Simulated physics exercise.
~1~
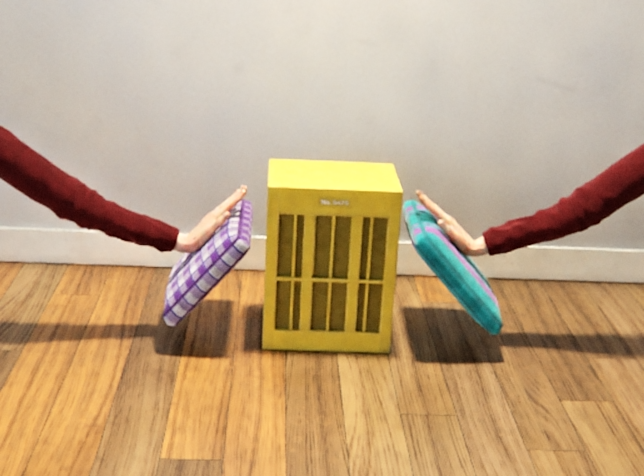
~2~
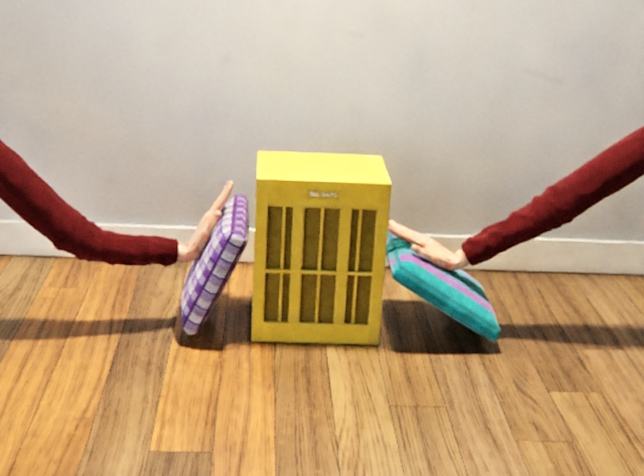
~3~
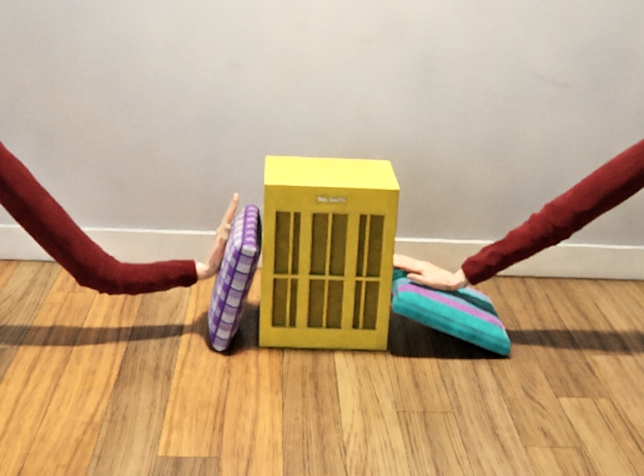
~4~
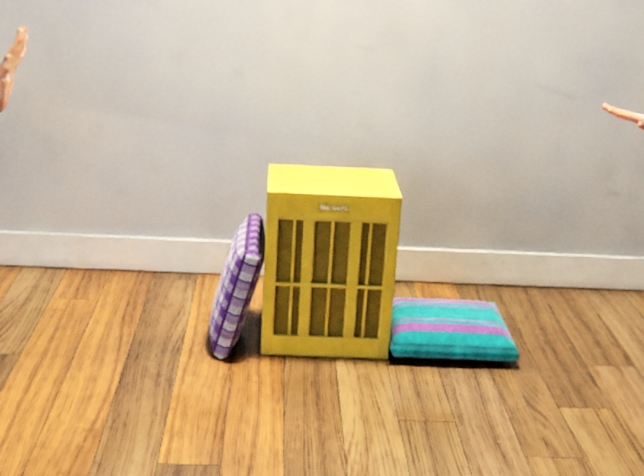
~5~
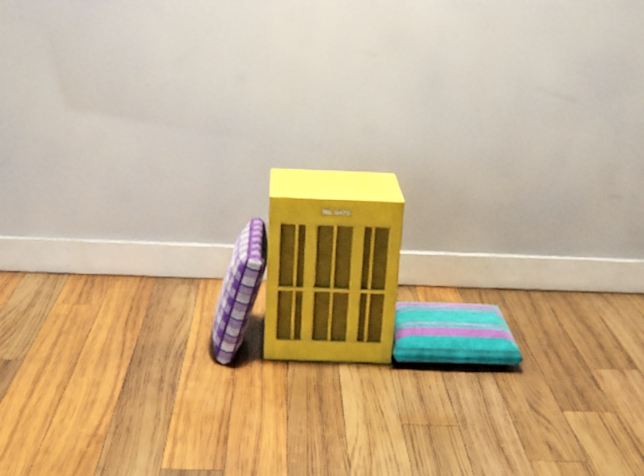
At the start, two hands in dark red sleeves hold cushions tilted on either side of a yellow crate on a bare wooden floor, a purple checked one on the left and a turquoise striped one on the right. The left hand moves the purple cushion in toward the crate, bringing it more upright. Meanwhile, the turquoise cushion sinks lower under the right hand. Both hands then let go and draw away out of view. The purple cushion stays leaning against the crate's left side, while the turquoise one ends flat on the floor at the right.
